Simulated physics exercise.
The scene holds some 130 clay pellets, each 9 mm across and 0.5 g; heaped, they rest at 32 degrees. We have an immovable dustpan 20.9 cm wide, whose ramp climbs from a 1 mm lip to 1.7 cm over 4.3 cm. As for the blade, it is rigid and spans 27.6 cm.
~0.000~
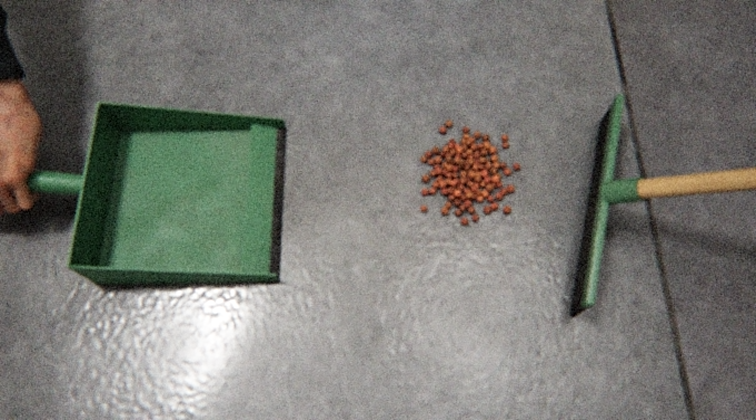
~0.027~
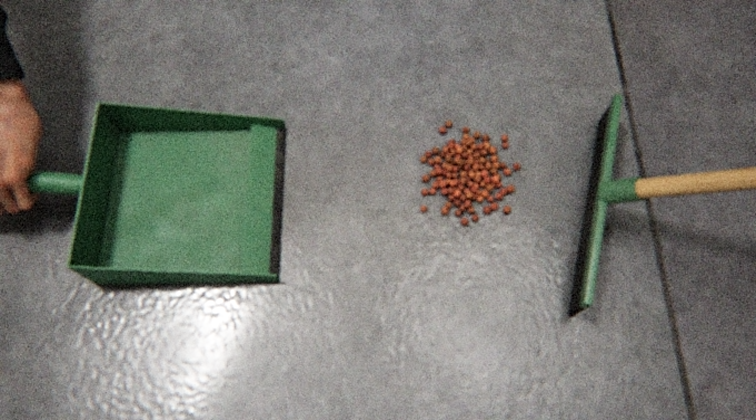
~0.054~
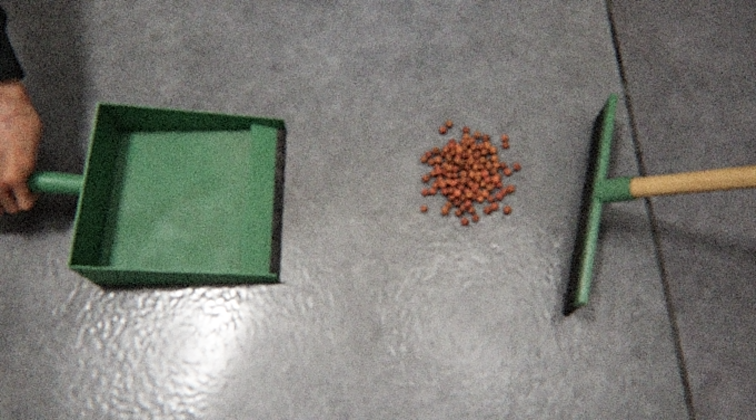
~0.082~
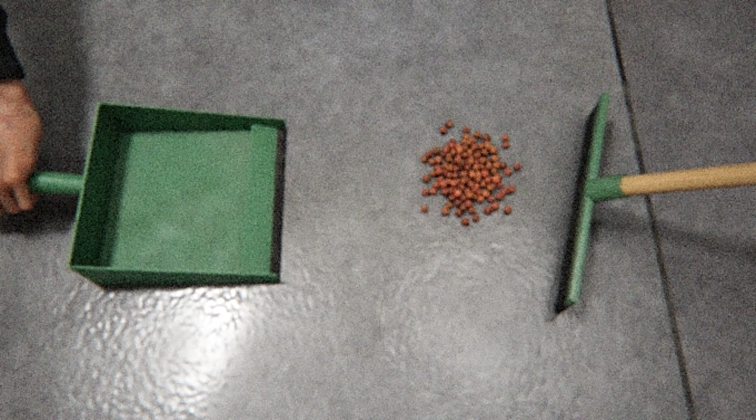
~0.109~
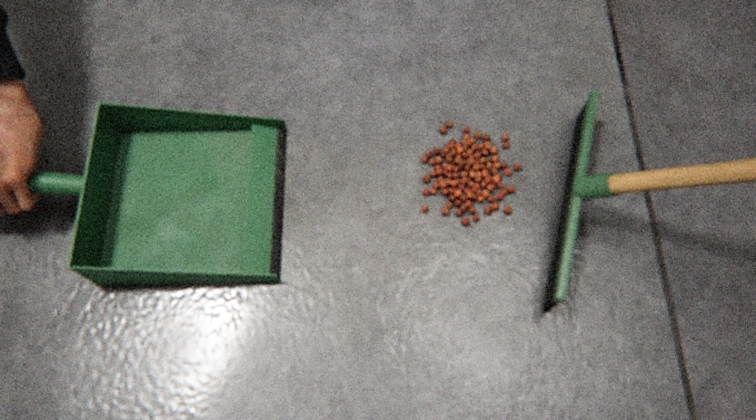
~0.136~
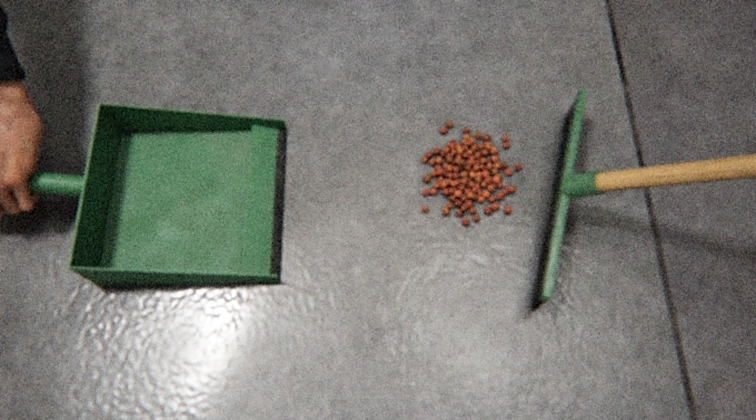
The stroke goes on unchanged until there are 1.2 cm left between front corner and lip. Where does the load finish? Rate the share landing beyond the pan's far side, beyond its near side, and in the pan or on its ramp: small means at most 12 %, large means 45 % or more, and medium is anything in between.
Shares: Past the pan's far side - medium; past the pan's near side - small; in the pan or on its ramp - small.
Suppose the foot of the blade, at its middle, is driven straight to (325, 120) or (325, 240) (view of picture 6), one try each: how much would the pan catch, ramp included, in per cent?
The two tries give about 5 and 0 percent.
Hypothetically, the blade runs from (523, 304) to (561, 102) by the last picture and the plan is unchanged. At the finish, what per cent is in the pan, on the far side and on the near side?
The pan gets 20, the far side 30 and the near side 0.
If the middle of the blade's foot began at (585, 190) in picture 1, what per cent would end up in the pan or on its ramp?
I'd estimate about 5 per cent.
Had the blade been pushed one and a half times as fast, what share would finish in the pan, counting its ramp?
It would come to roughly 15 percent.
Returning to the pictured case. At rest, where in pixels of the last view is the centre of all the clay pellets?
(302, 142).
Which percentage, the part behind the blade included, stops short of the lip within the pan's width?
I'd put it near 60 per cent.
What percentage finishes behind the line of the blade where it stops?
Some 0 percent, give or take.
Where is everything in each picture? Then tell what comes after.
In the first picture, blade from (587, 303) to (617, 102), moved 0.0 cm, 0 of the pieces shifted so far; middle of the pieces at (471, 173); pan at (180, 202).
In the second picture, blade from (585, 303) to (615, 102), moved 0.2 cm, 0 of the pieces shifted so far; middle of the pieces at (471, 173).
In the third picture, blade from (580, 302) to (611, 101), moved 0.8 cm, 0 of the pieces shifted so far; middle of the pieces at (471, 173).
In the fourth picture, blade from (571, 300) to (603, 100), moved 1.8 cm, 0 of the pieces shifted so far; middle of the pieces at (472, 173).
In the fifth picture, blade from (559, 298) to (592, 98), moved 3.2 cm, 0 of the pieces shifted so far; middle of the pieces at (472, 173).
In the sixth picture, blade from (545, 296) to (580, 97), moved 4.7 cm, 0 of the pieces shifted so far; middle of the pieces at (472, 173); pan at (181, 203). The blade's pace is about 0.55 m/s, heading 11 degrees away from the viewer's side.
After 0.40 s, middle of the blade 20 cm from the lip; 0 % over the lip, far side 10 %, near side 0 %.
After 0.57 s, middle of the blade 11 cm from the lip; 0 % over the lip, far side 25 %, near side 0 %.
After 0.87 s, middle of the blade 5 cm from the lip; 5 % over the lip, far side 35 %, near side 0 %.
In the end, at 1.2 s, far side 35 %, near side 0 %, pan 5 %, in front of the lip or behind the blade 60 %.
